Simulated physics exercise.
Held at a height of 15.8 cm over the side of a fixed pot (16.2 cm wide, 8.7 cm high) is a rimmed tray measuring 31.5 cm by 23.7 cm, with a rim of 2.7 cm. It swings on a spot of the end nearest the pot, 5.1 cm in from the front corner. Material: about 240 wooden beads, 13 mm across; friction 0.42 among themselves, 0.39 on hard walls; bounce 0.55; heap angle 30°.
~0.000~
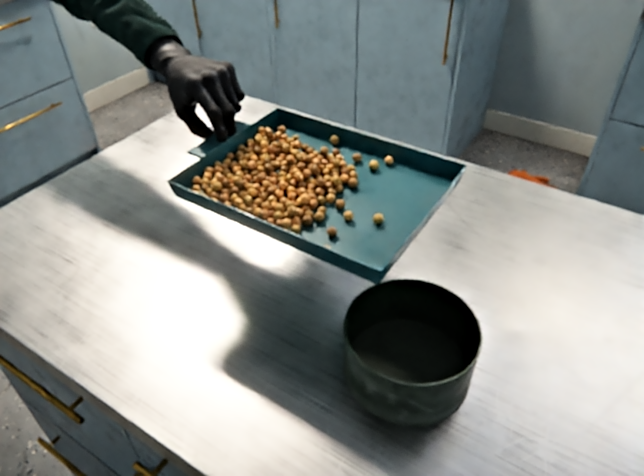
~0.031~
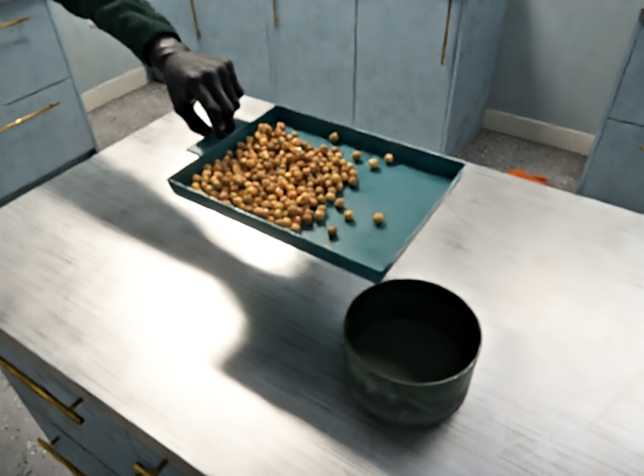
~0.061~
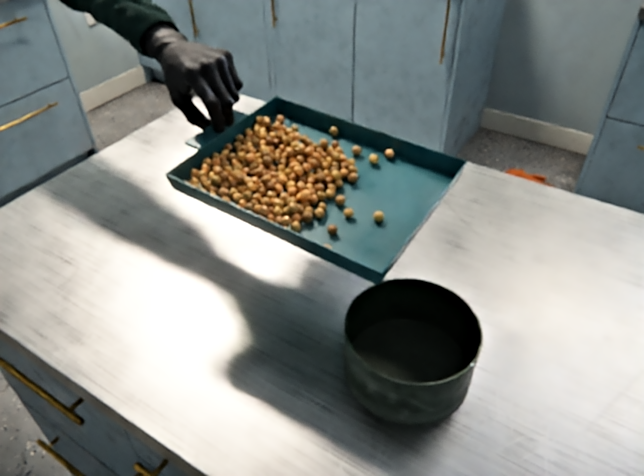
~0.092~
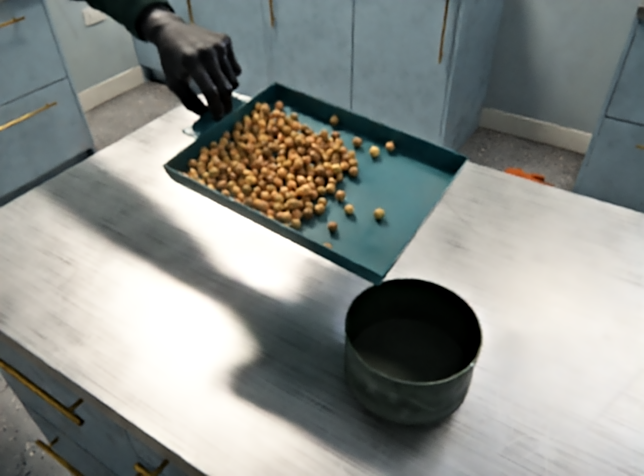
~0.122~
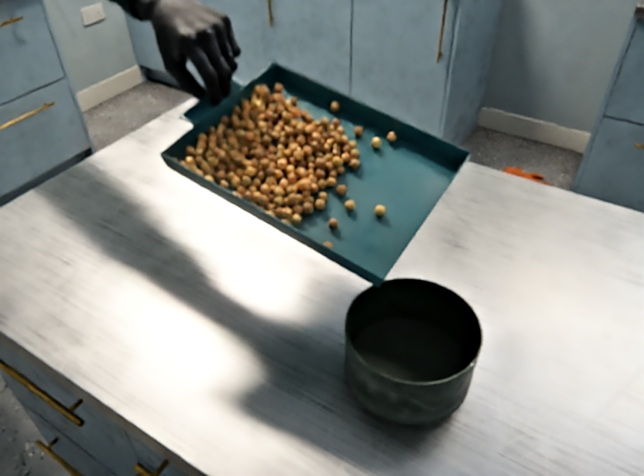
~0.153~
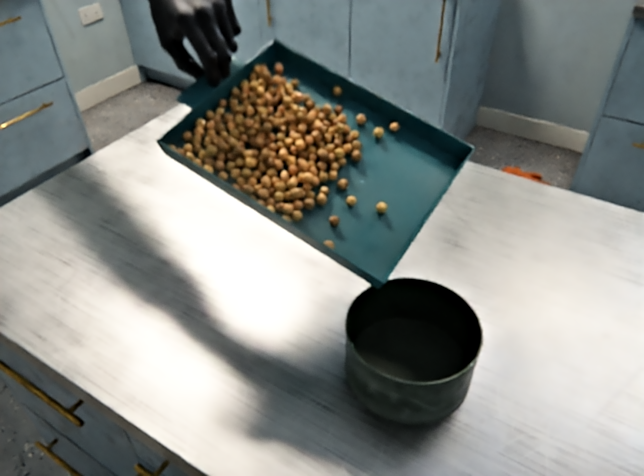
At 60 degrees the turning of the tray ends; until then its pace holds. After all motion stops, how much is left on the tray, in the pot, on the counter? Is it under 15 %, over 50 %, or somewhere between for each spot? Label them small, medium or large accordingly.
Tray - medium, pot - medium, counter - medium.
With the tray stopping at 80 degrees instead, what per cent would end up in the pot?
Estimate: Roughly 45 percent.
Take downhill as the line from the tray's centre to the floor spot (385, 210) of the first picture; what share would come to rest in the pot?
Something like 15 per cent of the pieces.
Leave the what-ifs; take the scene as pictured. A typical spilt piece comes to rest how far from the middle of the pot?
That comes to near 32 cm.
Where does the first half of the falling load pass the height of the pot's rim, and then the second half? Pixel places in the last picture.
Early half: About (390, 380); late half: (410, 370).
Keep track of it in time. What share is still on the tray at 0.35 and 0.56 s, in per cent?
In turn: 100, 60.
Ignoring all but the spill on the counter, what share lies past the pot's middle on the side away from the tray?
About 80 %.
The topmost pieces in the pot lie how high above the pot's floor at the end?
It reaches roughly 2.5 cm.
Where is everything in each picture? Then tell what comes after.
Tray tilt 0 degrees, front corners at (172, 180) and (379, 267); middle of the pieces at (282, 176); pot at (413, 327), in the first picture.
Tray tilt 1 degrees, front corners at (171, 178) and (380, 267); middle of the pieces at (282, 174), in the second picture.
Tray tilt 3 degrees, front corners at (170, 173) and (380, 269), lowest corner right front; middle of the pieces at (281, 169), in the third picture.
Tray tilt 7 degrees, front corners at (167, 164) and (381, 271), lowest corner right front; middle of the pieces at (281, 161), in the fourth picture.
Tray tilt 13 degrees, front corners at (164, 152) and (382, 274), lowest corner right front; middle of the pieces at (281, 150), in the fifth picture.
Tray tilt 19 degrees, front corners at (162, 140) and (383, 278), lowest corner right front; middle of the pieces at (281, 138); pot at (414, 325). The tray's pace is about 205 degrees a second, in the sixth picture.
After 0.27 s, tilt 43 degrees; the tray holds 100 %, the pot 0 %.
Then, at 0.35 s, tilt 57 degrees; the tray holds 100 %, the pot 0 %.
After 0.56 s, tilt 60 degrees; the tray holds 60 %, the pot 0 %.
At rest (1.9 s), tray 30 %, pot 35 %, counter 40 %.
